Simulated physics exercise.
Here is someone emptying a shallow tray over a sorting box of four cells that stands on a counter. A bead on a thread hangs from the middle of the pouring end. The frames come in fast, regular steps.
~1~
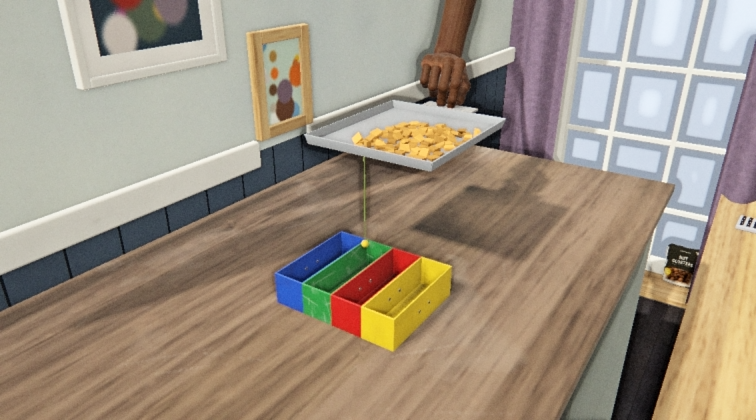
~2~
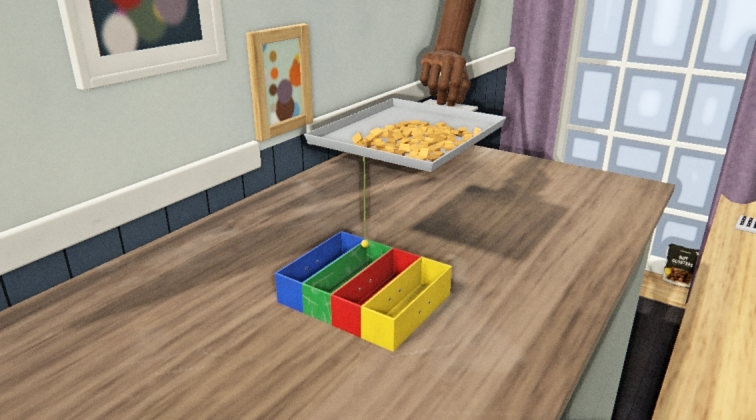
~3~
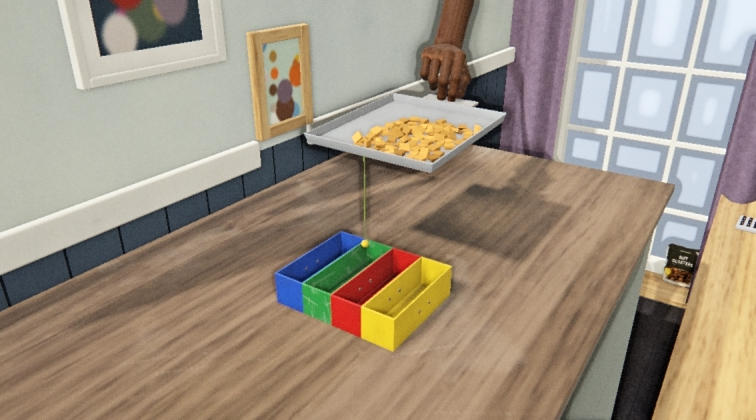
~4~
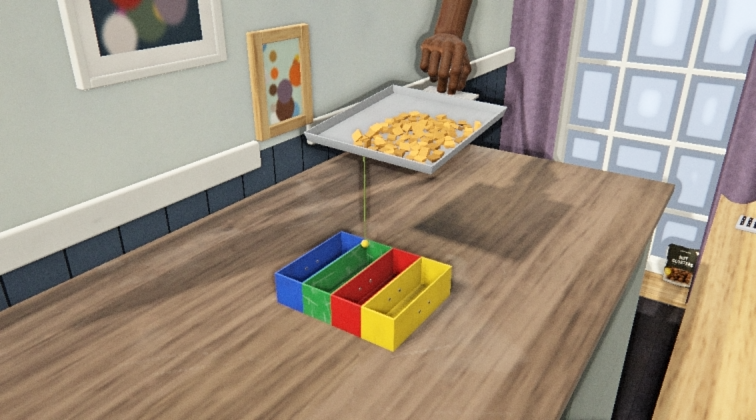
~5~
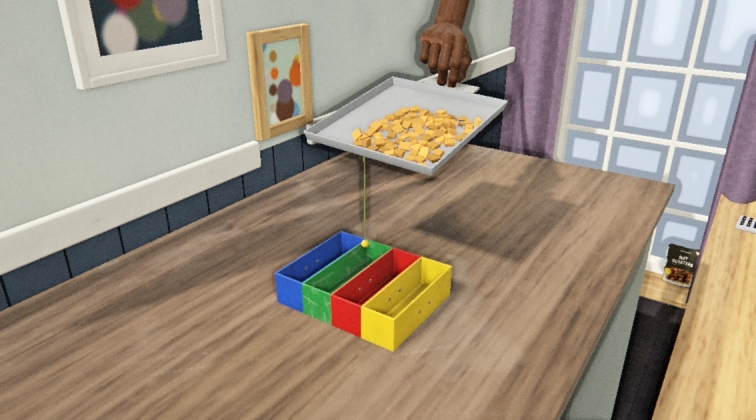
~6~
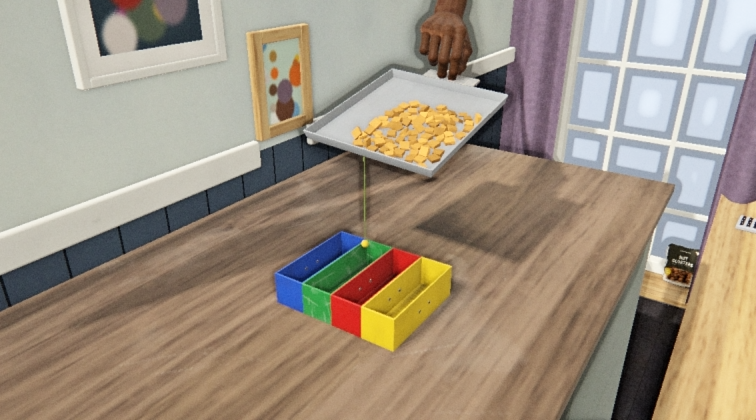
A brown hand holds a shallow grey tray of golden cereal squares above a wooden counter, seen from a raised angle in a room with framed art and a purple-curtained window. Below sits a sorting box with blue, green, red and yellow cells, a yellow bead hanging on a thread above it. The tray gradually tilts, its near edge dipping slightly to the right, while the box, bead and view stay still.
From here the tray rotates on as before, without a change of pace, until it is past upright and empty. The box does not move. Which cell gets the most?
It favours the yellow compartment.
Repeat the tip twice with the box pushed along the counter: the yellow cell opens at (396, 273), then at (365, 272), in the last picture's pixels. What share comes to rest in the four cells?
Near 40 % and 20 %.
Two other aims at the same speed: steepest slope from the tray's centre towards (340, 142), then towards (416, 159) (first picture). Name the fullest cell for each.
One: The blue one. Two: The cell in yellow.
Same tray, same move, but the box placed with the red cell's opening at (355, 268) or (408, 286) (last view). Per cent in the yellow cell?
First some 30, then 10 per cent.
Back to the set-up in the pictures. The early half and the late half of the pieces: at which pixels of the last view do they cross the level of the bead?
Around (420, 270) and then (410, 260).
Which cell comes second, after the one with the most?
The runner-up: The cell in red.
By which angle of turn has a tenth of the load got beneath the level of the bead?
Near 80 degrees.
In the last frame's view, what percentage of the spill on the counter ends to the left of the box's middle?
It comes to 0 per cent or so.
Just after the last frame, tray tipped steeply; almost all on the tray; just a few falling or outside the box.
A moment on, tray tipped right over; about a tenth on the tray; roughly a third in the yellow cell; roughly a quarter in the red cell; just a few in the green cell; roughly a third falling or outside the box.
Further on, tray tipped past a quarter turn; roughly two thirds in the yellow cell; roughly a quarter in the red cell; about a tenth in the green cell; about a tenth falling or outside the box.
When it is over, tray tipped past a quarter turn; roughly two thirds in the yellow cell; roughly a quarter in the red cell; about a tenth in the green cell; not one in the blue cell; about a tenth outside the box.
